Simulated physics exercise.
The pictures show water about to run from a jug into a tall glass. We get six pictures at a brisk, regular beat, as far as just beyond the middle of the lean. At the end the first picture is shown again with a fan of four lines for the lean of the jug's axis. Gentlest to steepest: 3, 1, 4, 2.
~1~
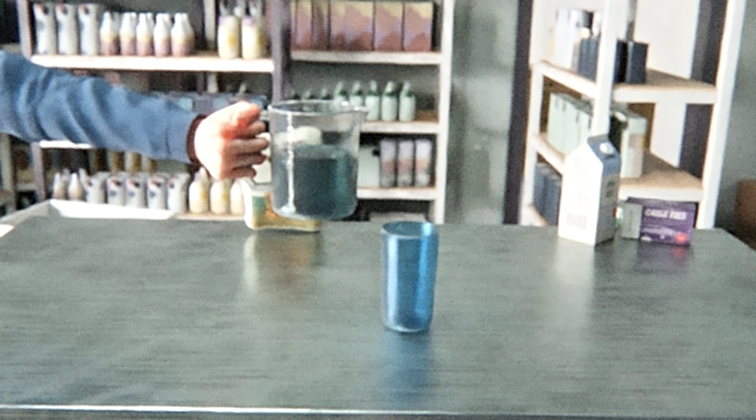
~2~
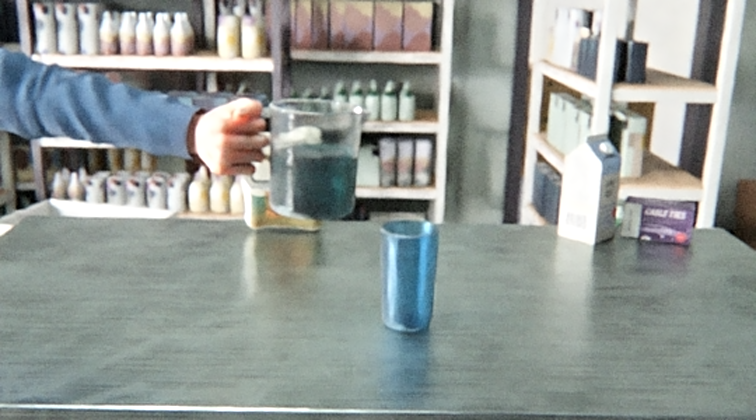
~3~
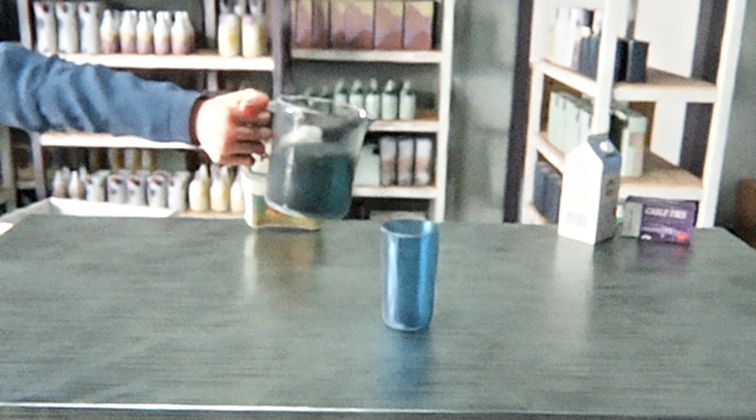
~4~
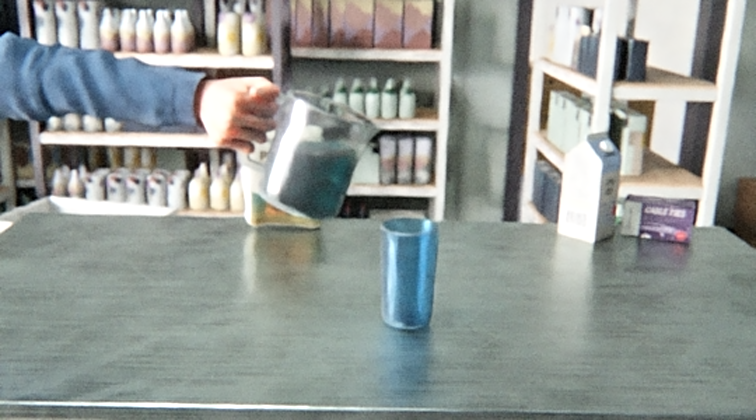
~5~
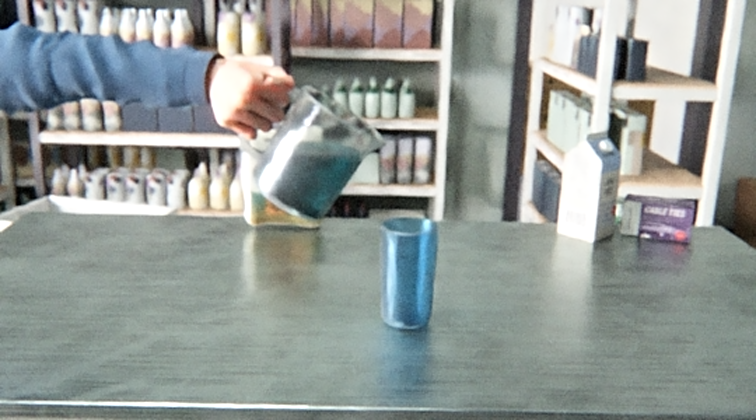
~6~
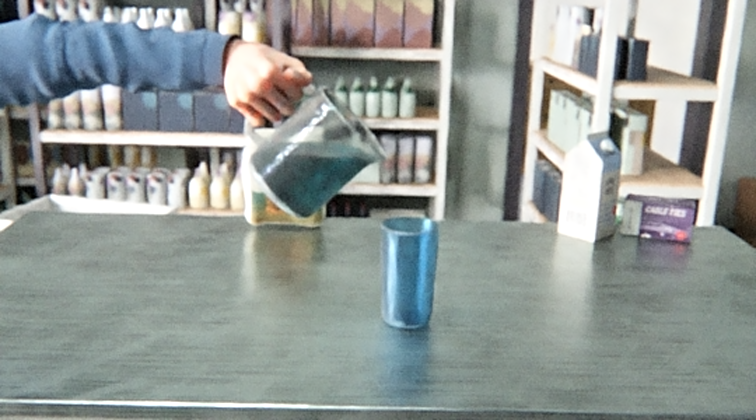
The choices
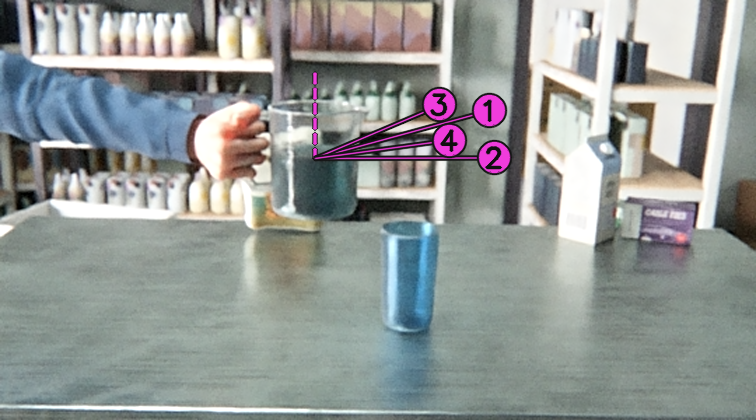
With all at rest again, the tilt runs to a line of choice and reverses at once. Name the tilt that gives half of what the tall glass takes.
Choose 3.
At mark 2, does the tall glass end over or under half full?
Over half.
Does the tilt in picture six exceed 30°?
Yes.
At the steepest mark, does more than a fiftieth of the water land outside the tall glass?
Yes.
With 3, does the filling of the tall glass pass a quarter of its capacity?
Yes.
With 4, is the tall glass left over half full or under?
Over.
In magenta, 1 at (473, 115); 2 at (477, 157); 3 at (424, 112); 4 at (432, 142).
Choosing 1, the tall glass ends with about 72 % of what it can hold.
Choosing 2, the tall glass is filled to the brim; 13 % of the water is spilt.
Choosing 3, the tall glass ends with about 46 % of what it can hold.
Choosing 4, the tall glass ends with about 93 % of what it can hold.
